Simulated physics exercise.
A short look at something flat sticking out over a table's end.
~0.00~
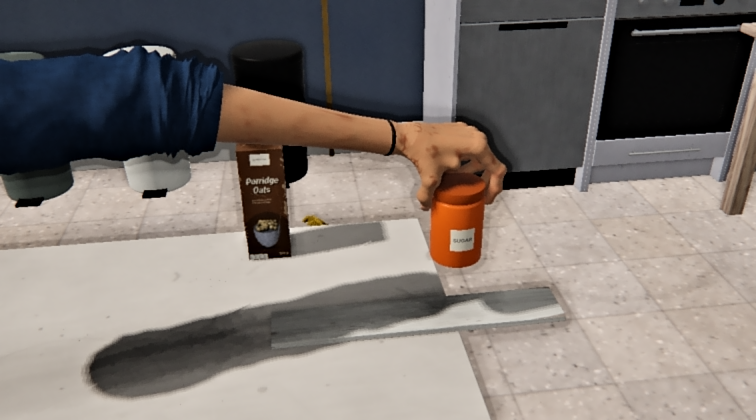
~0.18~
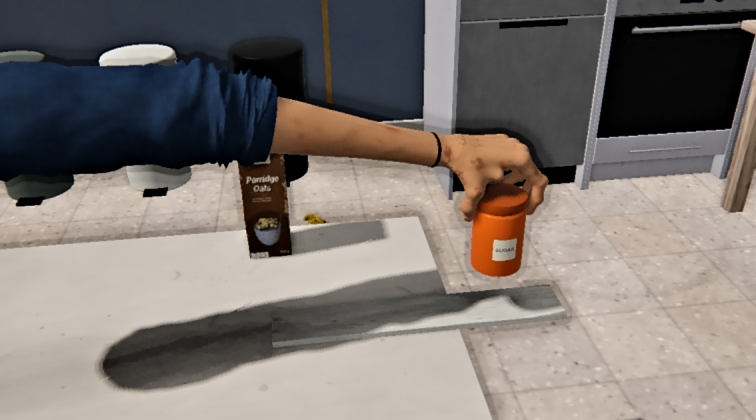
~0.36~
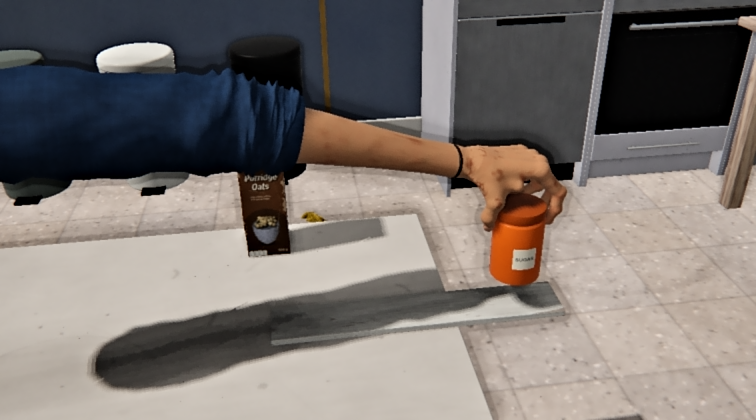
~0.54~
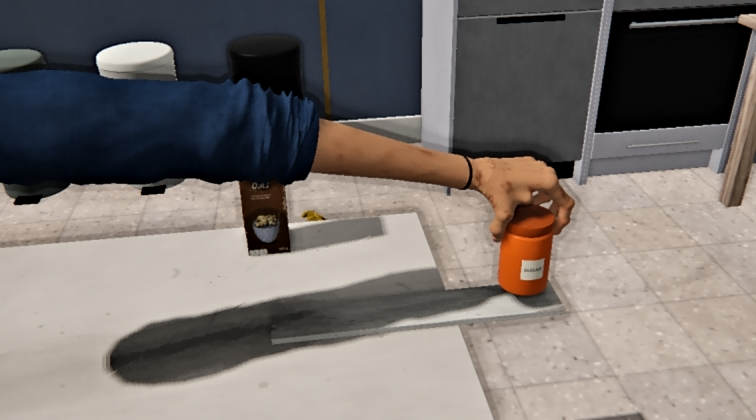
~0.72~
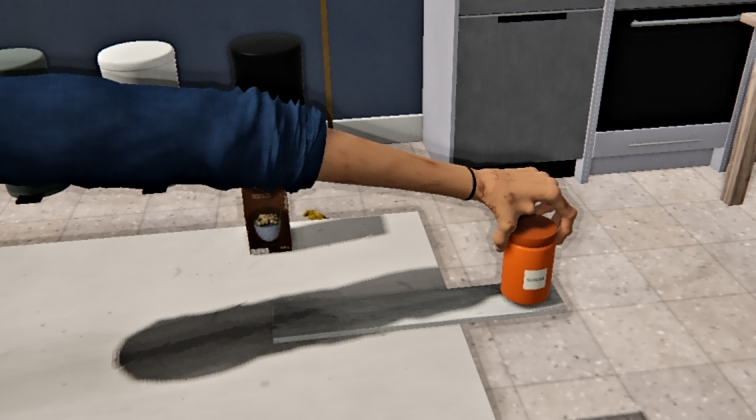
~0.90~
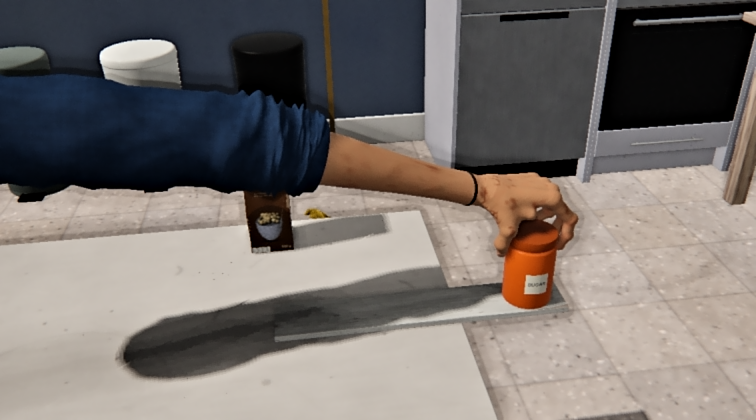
A hand in a dark blue sleeve lowers an orange jar, moving it a short way right and down toward a flat strip sticking out past the table's end. The jar comes to the strip's outer part, the fingers still around its top, while a brown carton stands behind.
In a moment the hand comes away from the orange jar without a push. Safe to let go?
The plank goes over.
By 1.30 s, orange jar now down on the floor or falling; white plank tilted by 63°.
By 1.50 s, white plank now down on the floor or falling.
By 1.60 s, things are still on the move.
By 1.80 s, as before.
When it is over (2.0 s), down on the floor or falling, white plank and orange jar; brown carton as before. The plank comes down.
